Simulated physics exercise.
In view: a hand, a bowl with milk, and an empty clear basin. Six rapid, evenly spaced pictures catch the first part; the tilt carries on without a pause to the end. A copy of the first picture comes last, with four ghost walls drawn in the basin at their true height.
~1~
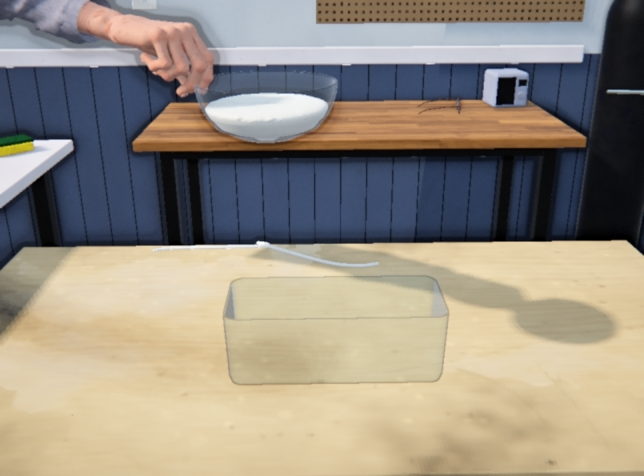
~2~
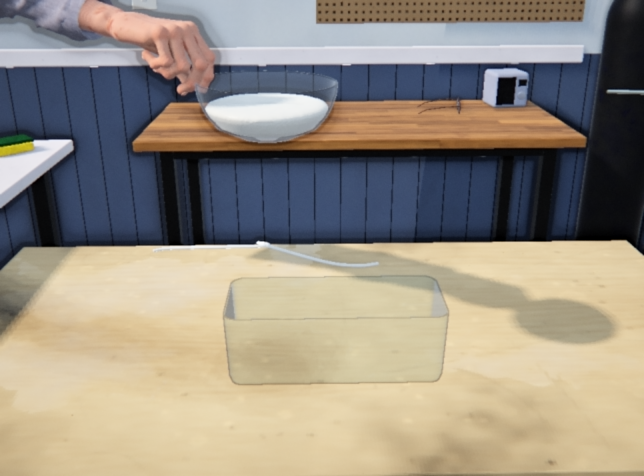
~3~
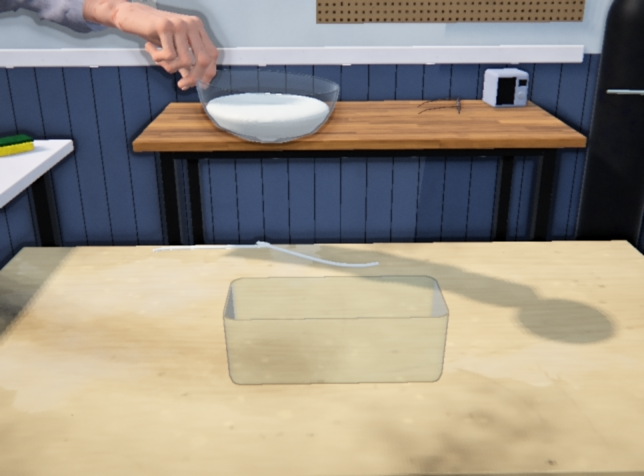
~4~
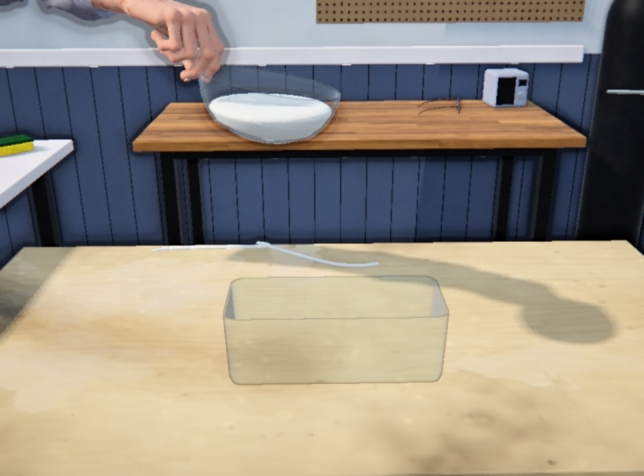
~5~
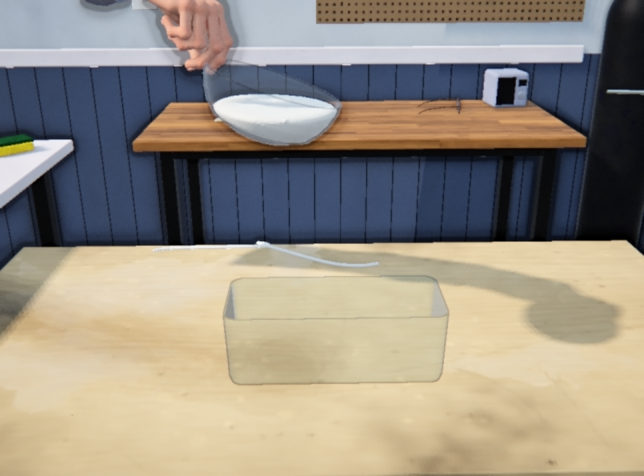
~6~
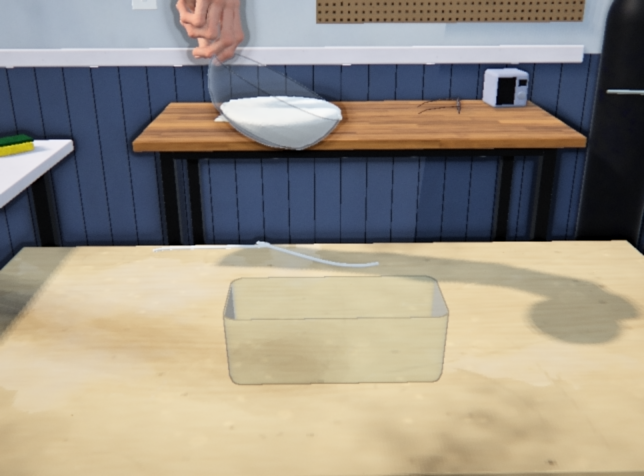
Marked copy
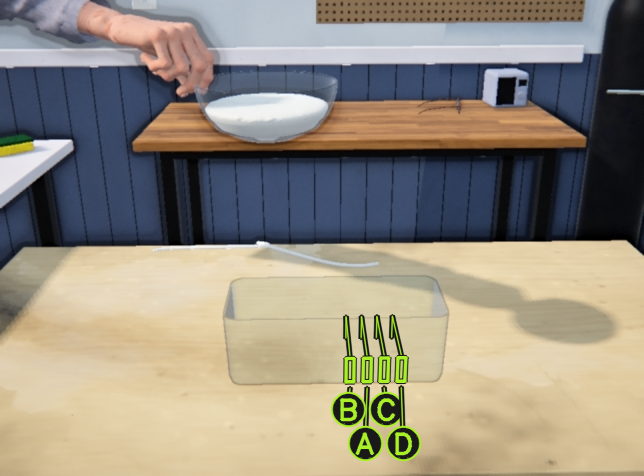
A hand holding a clear bowl of milk stayed still at first, then gradually tilted it to the right above an empty clear basin on the wooden table, until the milk reached the lip.
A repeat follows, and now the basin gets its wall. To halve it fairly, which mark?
C is best.
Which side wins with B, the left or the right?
More ends on the right.
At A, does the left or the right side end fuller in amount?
The right side.
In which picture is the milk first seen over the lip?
In picture 6.
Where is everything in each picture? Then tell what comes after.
In the first frame, upright, lip at (335, 80); basin from (230, 381) to (442, 378); nothing has left yet.
In the second frame, upright, lip at (335, 82); nothing has left yet.
In the third frame, tipped about 5°, lip at (337, 86); nothing has left yet.
In the fourth frame, tipped about 11°, lip at (339, 94); nothing has left yet.
In the fifth frame, tipped about 19°, lip at (340, 104); nothing has left yet.
In the sixth frame, tipped about 28°, lip at (339, 115); milk is over the lip, down to (339, 115).
On the marked copy, A at (367, 387); B at (350, 387); C at (384, 387); D at (401, 387).
For place A, about 27 % ends left of the wall and 70 % right of it; 3 % is lost outside.
For place B, about 16 % ends left of the wall and 82 % right of it.
For place C, about 49 % ends left of the wall and 48 % right of it; 3 % is lost outside.
For place D, about 75 % ends left of the wall and 23 % right of it.
